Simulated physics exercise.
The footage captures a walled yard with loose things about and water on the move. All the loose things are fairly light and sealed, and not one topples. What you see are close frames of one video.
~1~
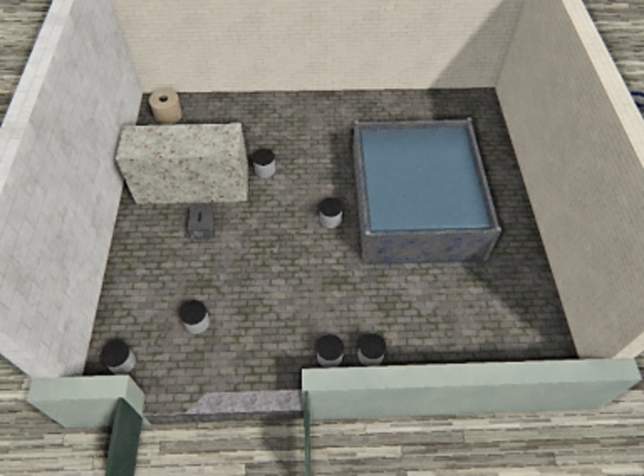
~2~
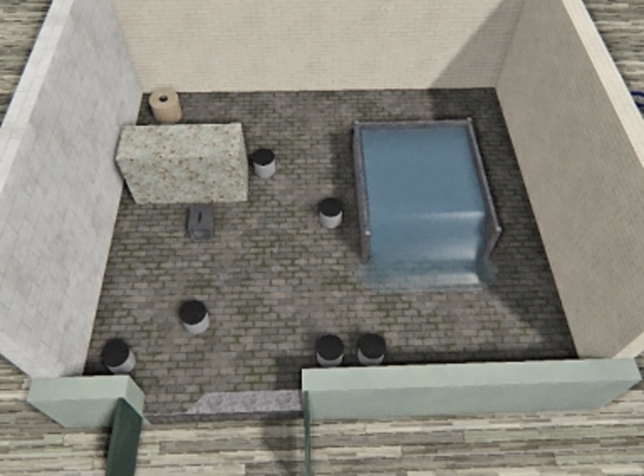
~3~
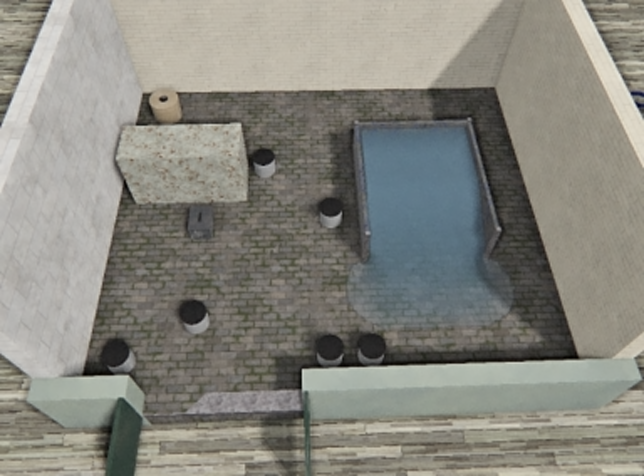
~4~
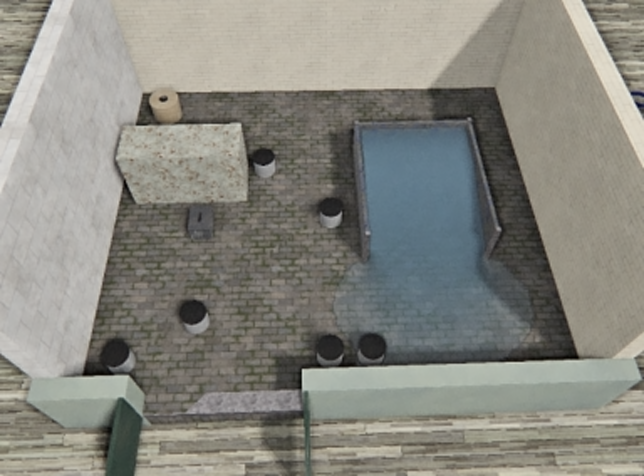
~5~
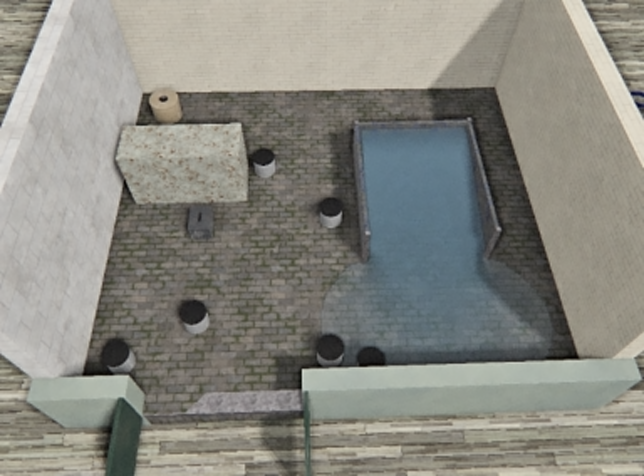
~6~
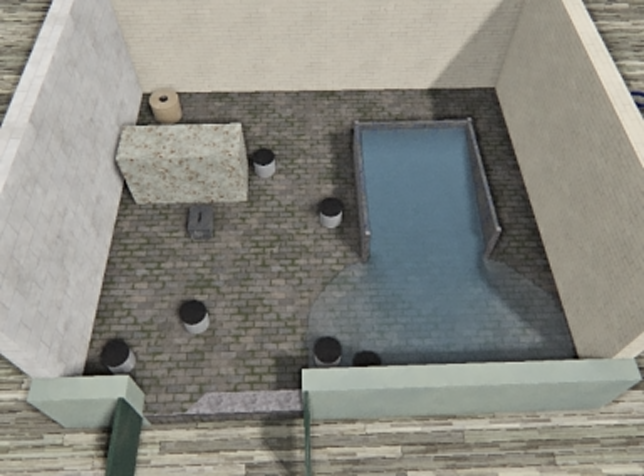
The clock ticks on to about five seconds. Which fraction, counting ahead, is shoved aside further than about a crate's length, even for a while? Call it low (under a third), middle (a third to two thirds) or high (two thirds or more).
Middle.
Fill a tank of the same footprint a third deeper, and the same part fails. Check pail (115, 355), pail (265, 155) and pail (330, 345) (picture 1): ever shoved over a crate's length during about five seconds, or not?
Answers, in the order asked: Went past the threshold, stayed within the threshold, went past the threshold.
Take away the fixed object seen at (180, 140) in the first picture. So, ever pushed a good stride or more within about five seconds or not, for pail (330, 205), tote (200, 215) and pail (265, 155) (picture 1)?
Taking them one at a time: The first remained nearby, the second traveled far, the third remained nearby.
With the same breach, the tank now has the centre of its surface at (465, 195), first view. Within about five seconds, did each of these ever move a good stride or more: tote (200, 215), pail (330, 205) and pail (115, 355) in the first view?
Results in order: Made it that far / never that far / never that far.
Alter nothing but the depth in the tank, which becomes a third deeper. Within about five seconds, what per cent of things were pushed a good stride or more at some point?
About 60 %.
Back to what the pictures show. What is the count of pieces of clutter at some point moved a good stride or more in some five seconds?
The answer is 4.
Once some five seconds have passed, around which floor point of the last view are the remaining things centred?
Mean floor position: Approx. (234, 206) px, last view.
A moment on, 0 of 10 are well off their spots; 1 afloat.
Next, 2 of 10 are well off their spots; 2 afloat.
Later, 4 of 10 are well off their spots; 3 afloat.
In the end, 4 of 10 are well off their spots, and 4 have been at some point; 4 afloat.
